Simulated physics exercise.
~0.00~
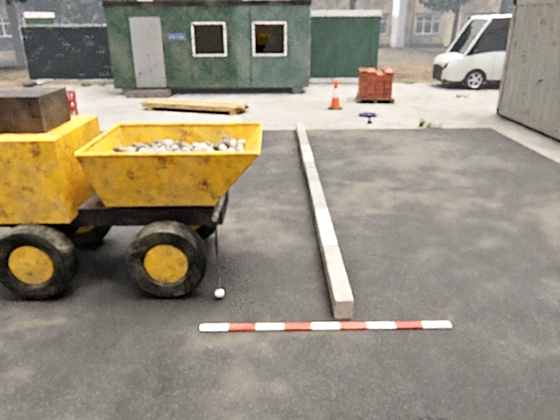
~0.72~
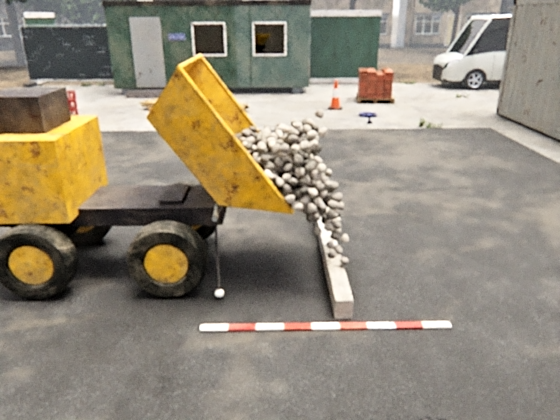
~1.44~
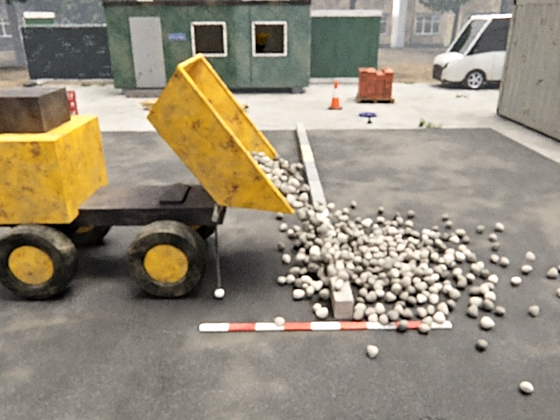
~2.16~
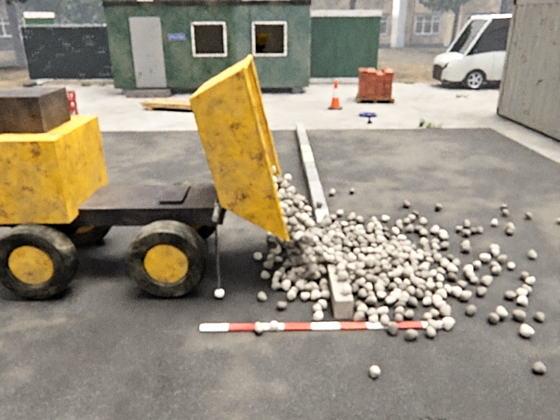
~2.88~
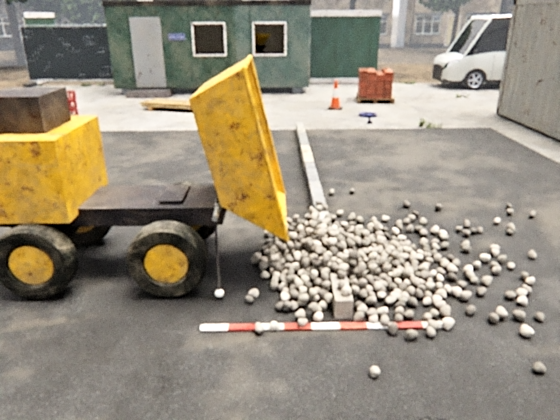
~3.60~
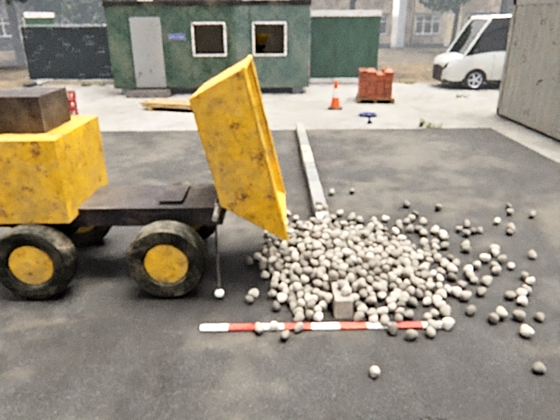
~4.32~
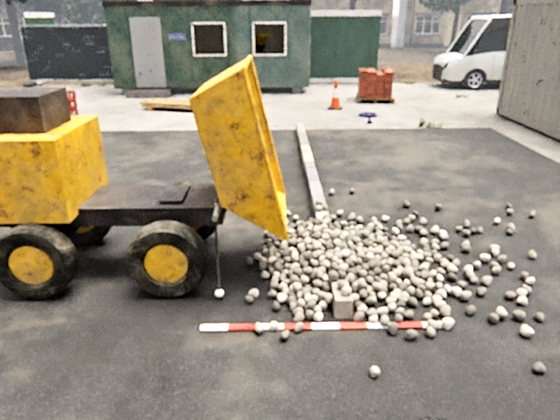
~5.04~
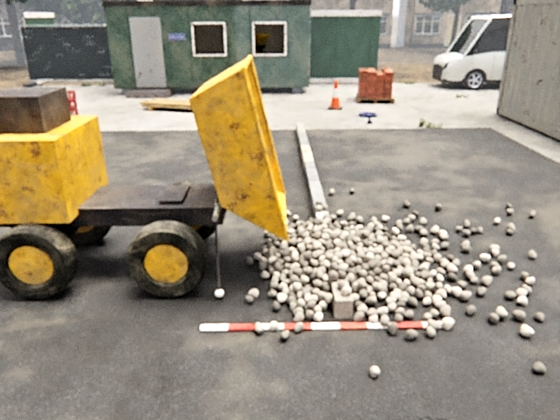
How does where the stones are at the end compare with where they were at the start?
At the start the stones were sitting in the dumper's yellow skip on the left. By the end they lay on the ground to the right of the dumper, spread over both sides of the kerb.
